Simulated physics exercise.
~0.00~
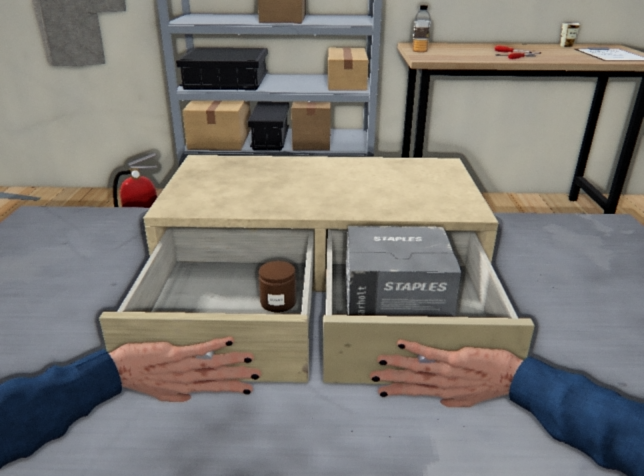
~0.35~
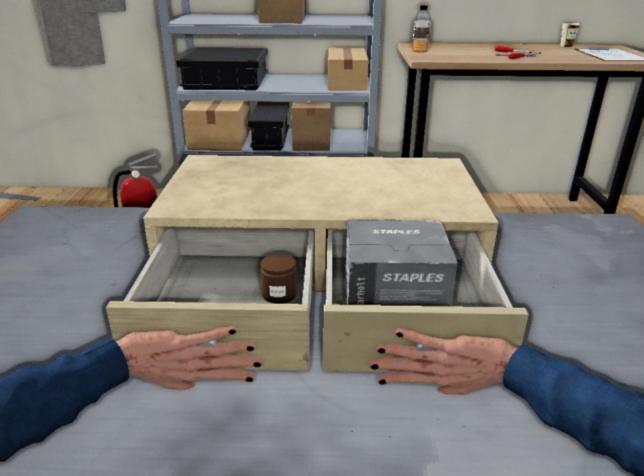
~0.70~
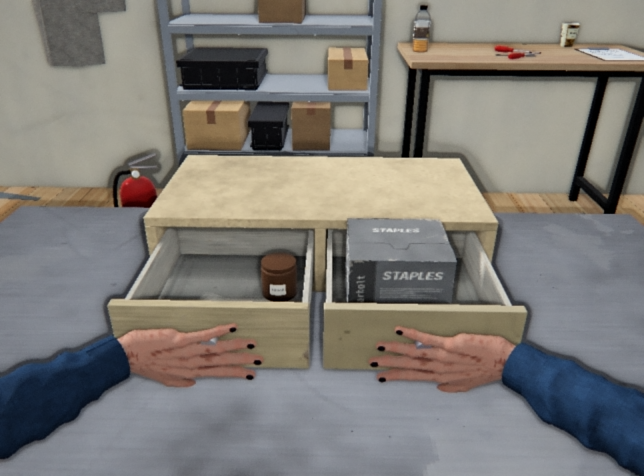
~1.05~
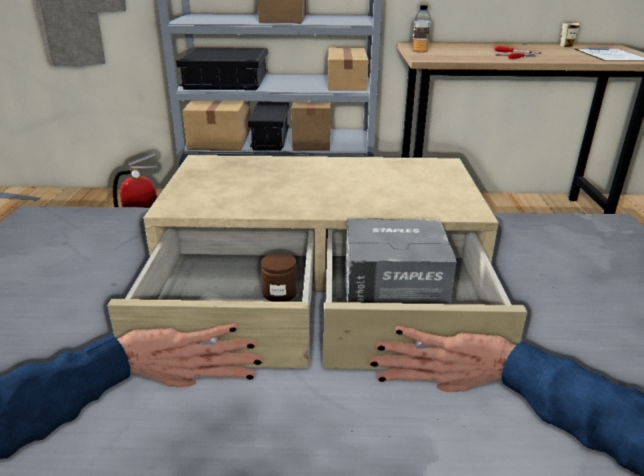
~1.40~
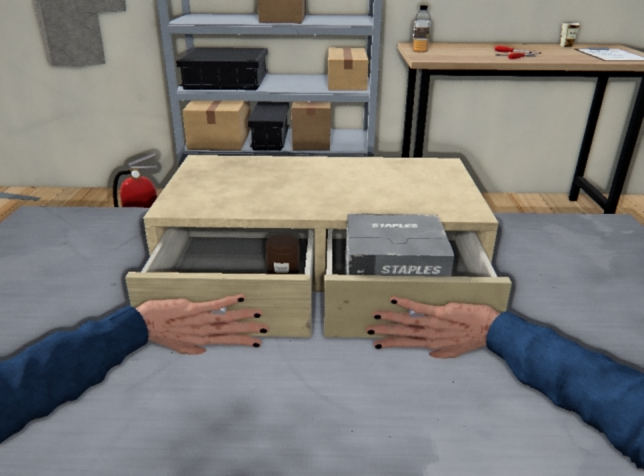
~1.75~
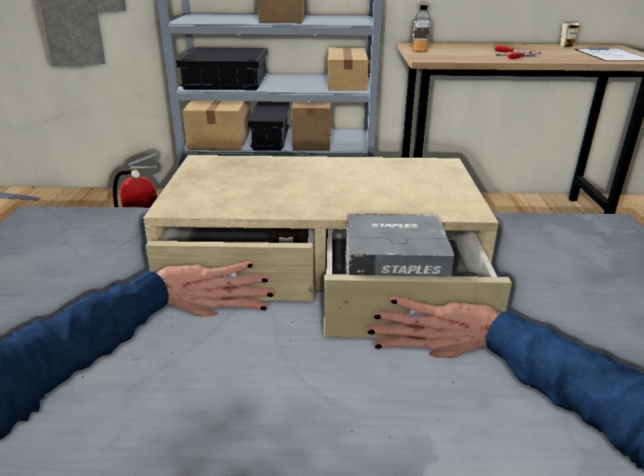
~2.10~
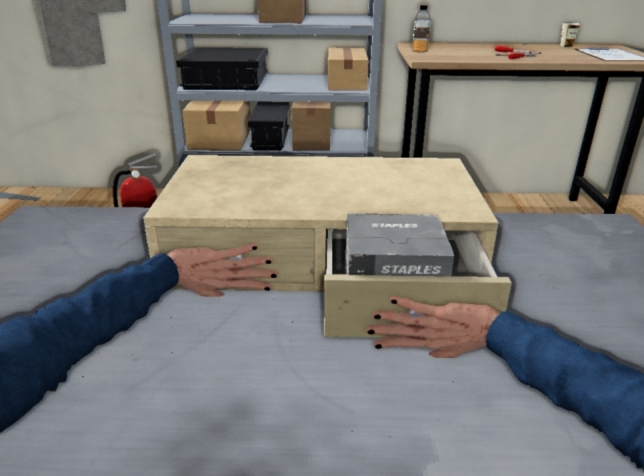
In a workshop, two hands pushing a chest's drawers inward, the left closing over a brown jar, the right staying ajar.
